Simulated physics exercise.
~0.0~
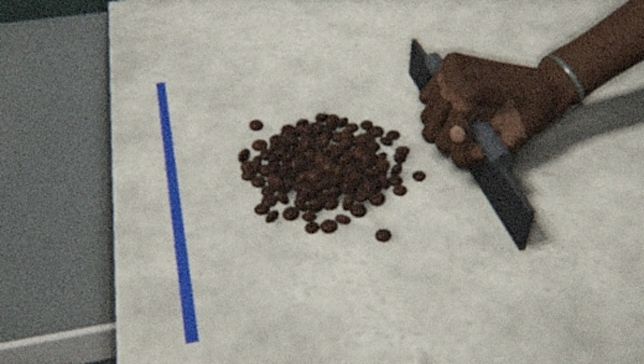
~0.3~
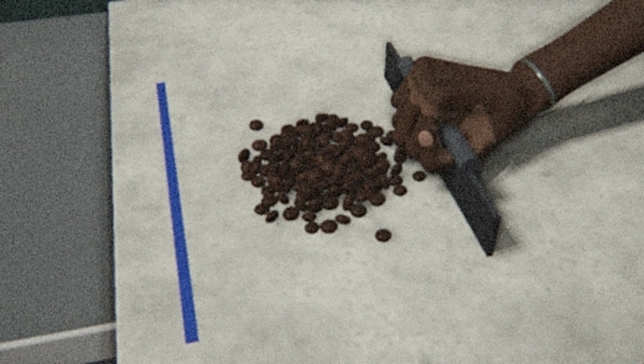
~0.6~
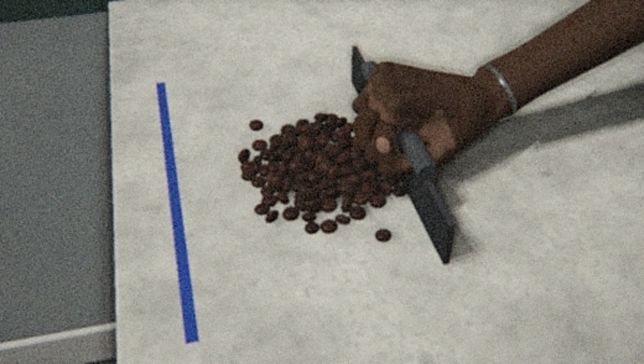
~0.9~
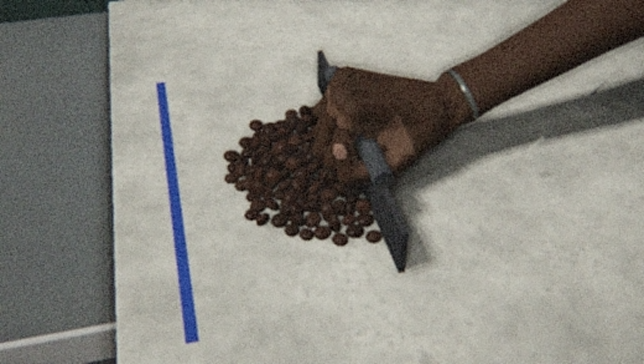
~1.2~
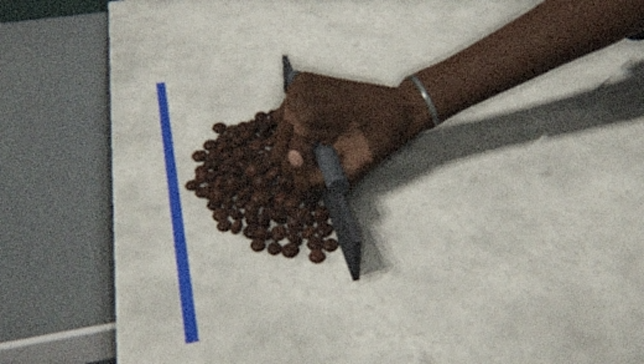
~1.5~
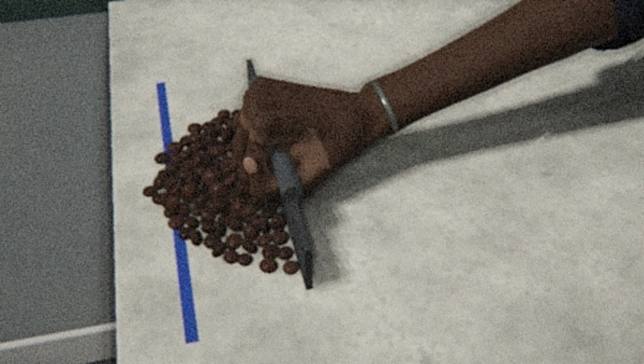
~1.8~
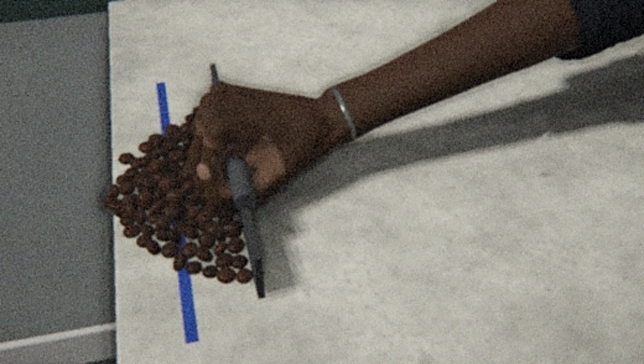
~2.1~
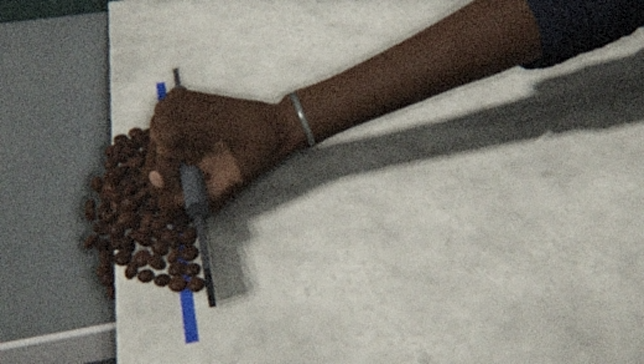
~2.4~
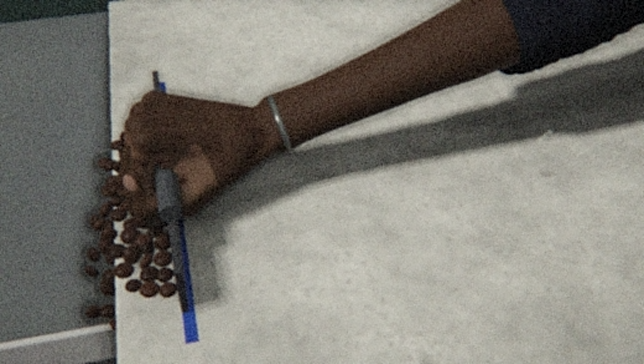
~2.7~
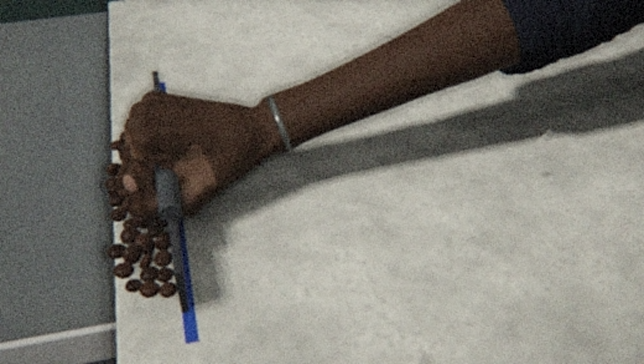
In the video, a hand wearing a bracelet holds a dark scraper and pushes a heap of small dark brown bean-like pieces leftward across a pale surface, over a blue strip, until the scraper stops along the strip, with part of the heap gone over the left edge and the rest beside the blade.
